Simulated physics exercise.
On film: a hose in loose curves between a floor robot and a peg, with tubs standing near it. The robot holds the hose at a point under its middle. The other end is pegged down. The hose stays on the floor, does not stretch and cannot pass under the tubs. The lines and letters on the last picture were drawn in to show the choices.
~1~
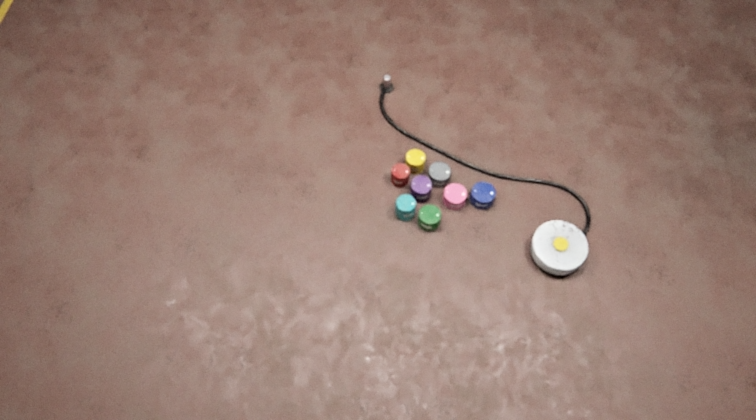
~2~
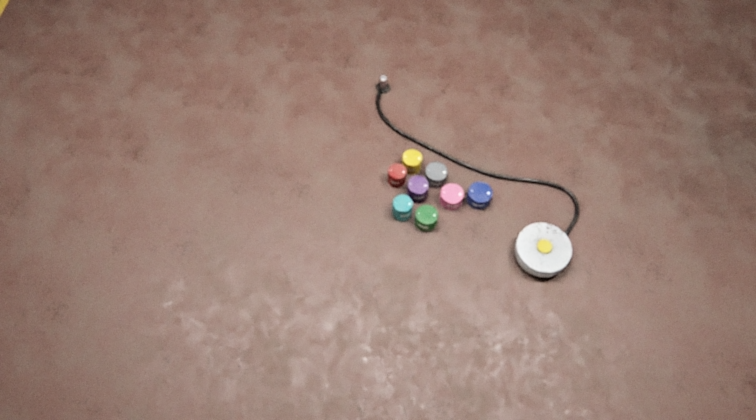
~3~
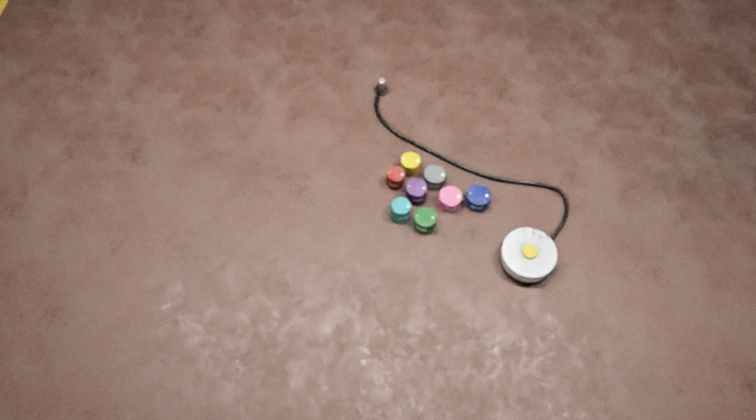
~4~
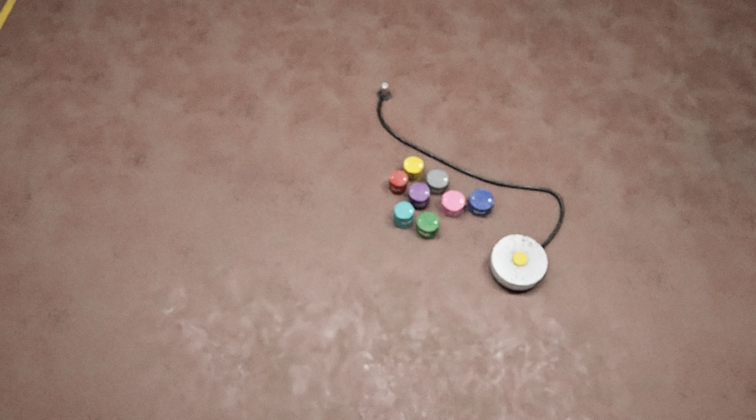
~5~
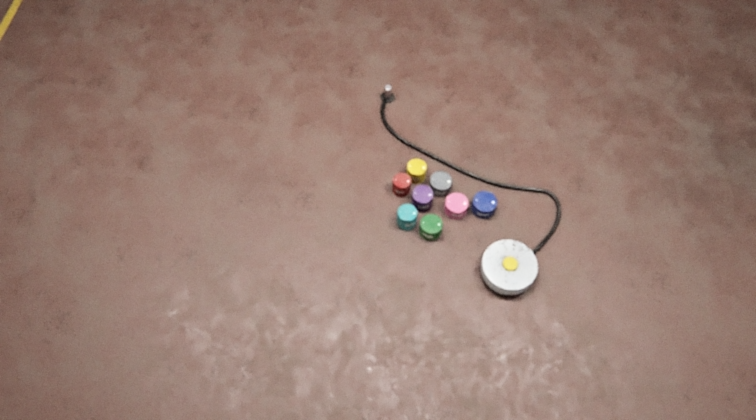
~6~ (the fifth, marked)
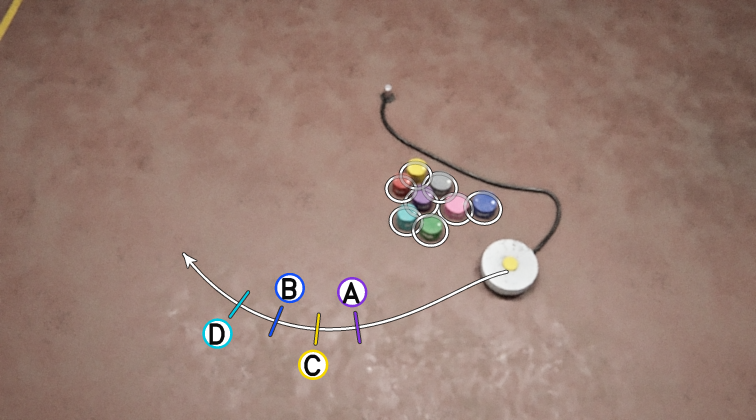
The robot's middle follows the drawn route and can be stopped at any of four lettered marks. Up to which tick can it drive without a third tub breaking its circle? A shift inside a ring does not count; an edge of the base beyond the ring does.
No farther than A.
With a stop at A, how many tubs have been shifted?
Two.
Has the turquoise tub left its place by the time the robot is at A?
No.
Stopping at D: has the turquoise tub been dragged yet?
Yes.
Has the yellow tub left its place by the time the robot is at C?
No.
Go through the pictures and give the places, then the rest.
In the first picture, red tub (400, 175); turquoise tub (405, 207); blue tub (483, 196).
In the second picture, robot (542, 251); green tub (426, 218).
In the third picture, robot (528, 256); peg (382, 86).
In the fourth picture, robot (518, 263); purple tub (419, 197).
In the fifth picture, robot (508, 268); red tub (402, 185); turquoise tub (407, 217); blue tub (484, 205).
On the marked copy, A at (357, 327); B at (276, 321); C at (317, 329); D at (239, 304); the route from (507, 272) via (336, 329) to (184, 254).
Following A. Soon after the start, robot (457, 289).
Later, robot (405, 312).
In the end, robot (357, 324); pink tub (445, 206); blue tub (468, 205); two over the rings.
As for the rest, B has eight over the rings; C has four over the rings; D has eight over the rings.
